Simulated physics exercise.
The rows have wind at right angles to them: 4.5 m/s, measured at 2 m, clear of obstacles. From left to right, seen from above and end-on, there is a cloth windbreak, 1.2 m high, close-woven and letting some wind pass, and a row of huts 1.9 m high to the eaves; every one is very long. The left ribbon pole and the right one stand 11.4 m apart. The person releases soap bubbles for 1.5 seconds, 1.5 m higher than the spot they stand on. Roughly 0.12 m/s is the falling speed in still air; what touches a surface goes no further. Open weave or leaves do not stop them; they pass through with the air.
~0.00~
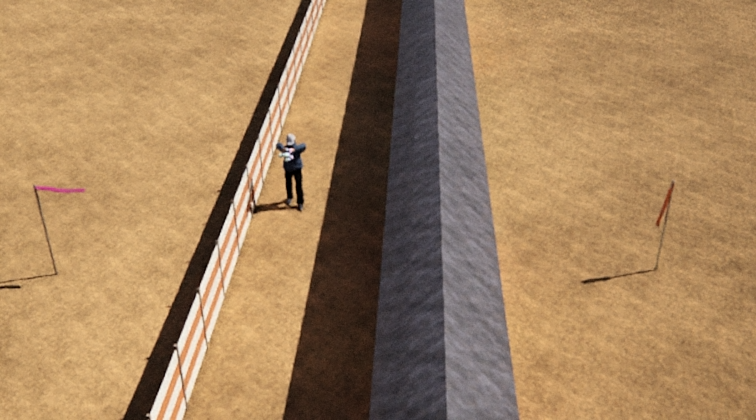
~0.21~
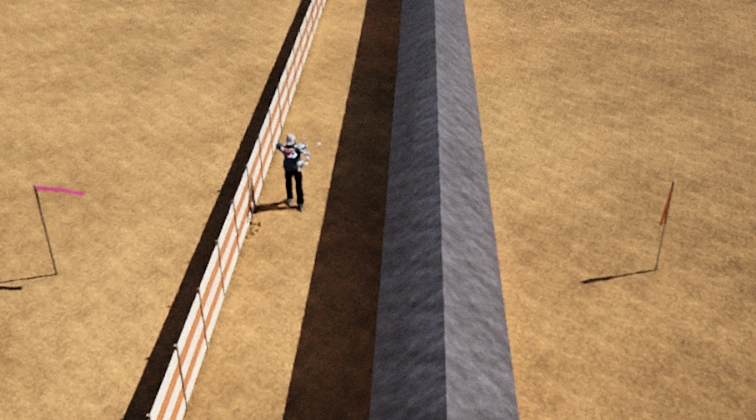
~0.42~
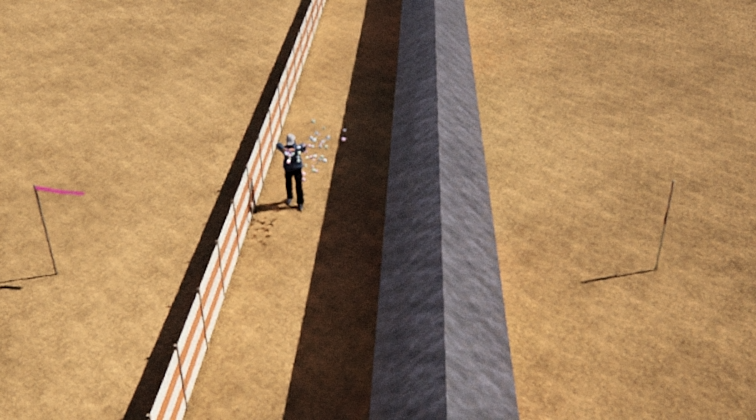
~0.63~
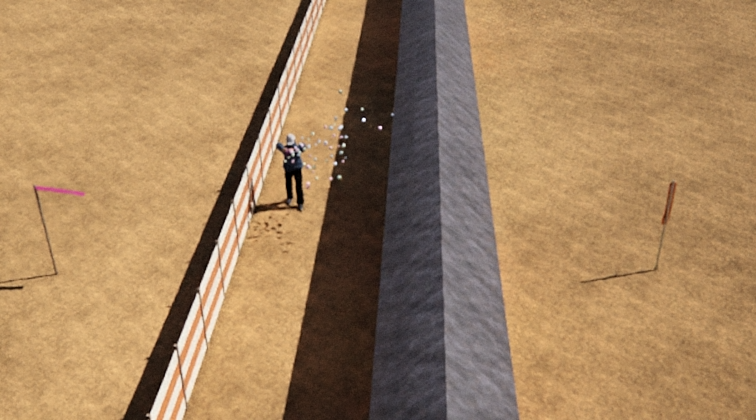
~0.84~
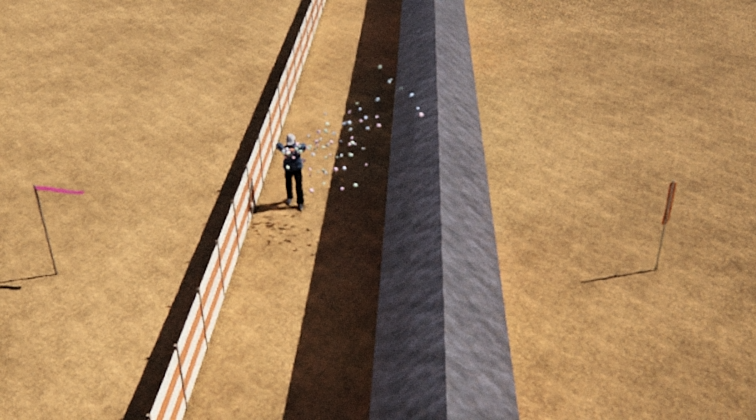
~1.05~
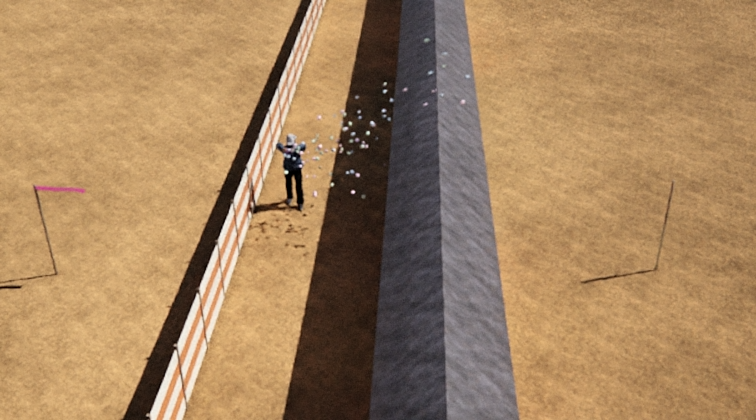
Soap bubbles streaming rightward from a person beside a striped windbreak, spreading over the shadowed ground and across a long grey roof.
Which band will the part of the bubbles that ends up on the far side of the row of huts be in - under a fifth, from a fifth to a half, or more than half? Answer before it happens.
It will be over half.
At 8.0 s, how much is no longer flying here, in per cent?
About 40 %.
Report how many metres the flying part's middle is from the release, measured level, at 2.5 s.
That distance is some 4.0 m.
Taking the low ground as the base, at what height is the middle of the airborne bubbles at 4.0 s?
The middle sits around 3.6 m above the low ground.
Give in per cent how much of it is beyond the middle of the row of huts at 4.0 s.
Roughly 70 per cent.
After 2.5 s, 10 % is no longer flying here, and 56 % is beyond the row of huts; the middle of what still flies is 3.2 m above the low ground, near (503, 76).
After 4.0 s, 16 % is no longer flying here, and 71 % is beyond the row of huts.
After 8.0 s, 42 % is no longer flying here, and 75 % is beyond the row of huts.
After 20.0 s, 92 % is no longer flying here, and 76 % is beyond the row of huts.
After 45.0 s, 99 % is no longer flying here, and 76 % is beyond the row of huts.
